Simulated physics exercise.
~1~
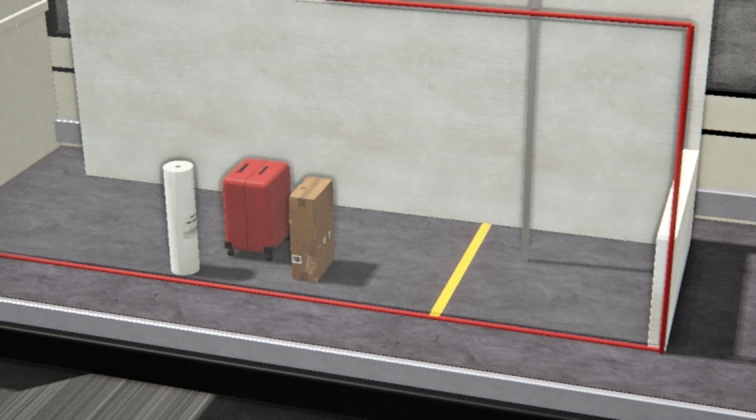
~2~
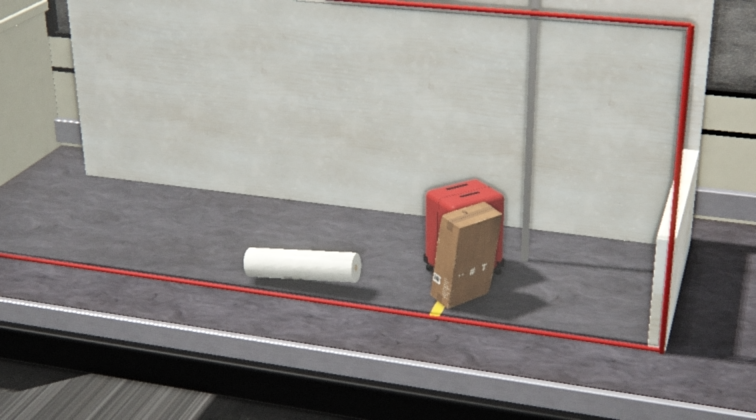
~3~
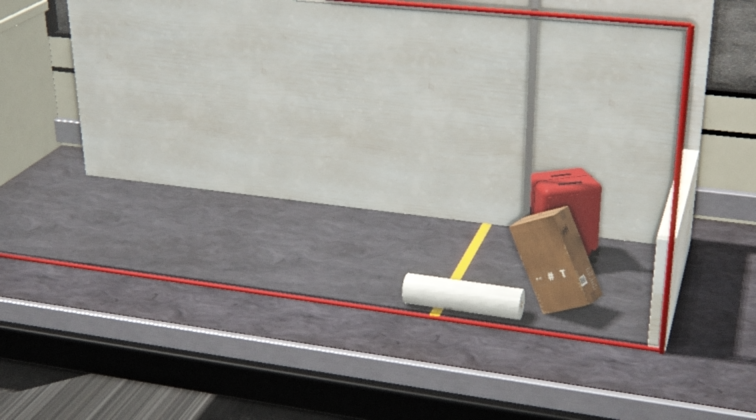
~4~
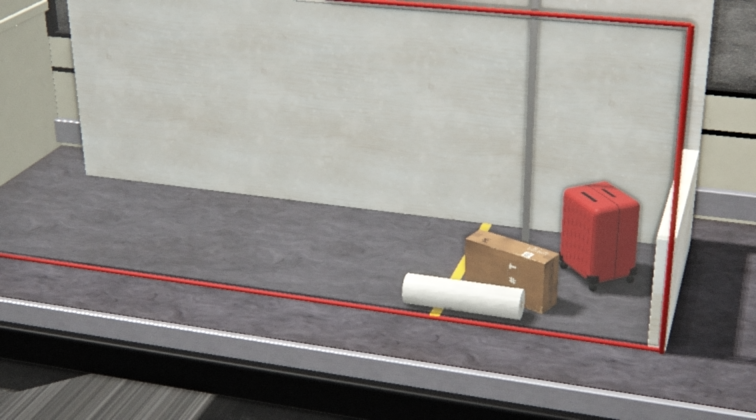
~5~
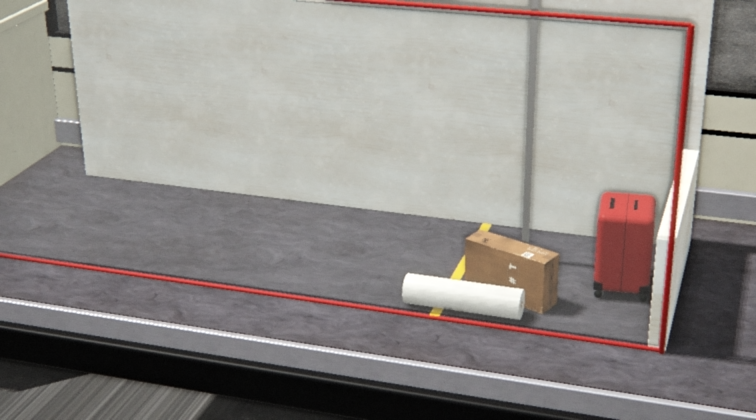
At the start, a white roll, a red wheeled case and a brown tall box stand upright on the left side of a grey bay, with a yellow line on the floor to their right. All three move right, the roll toppling onto its side while the box leans in front of the case. The roll comes to rest across the line as the case travels farther right and the box tilts steeply. The box then drops onto its side, back toward the left behind the roll. Finally, the case, still upright, turns and reaches the low right wall, while the box and roll lie across the line.
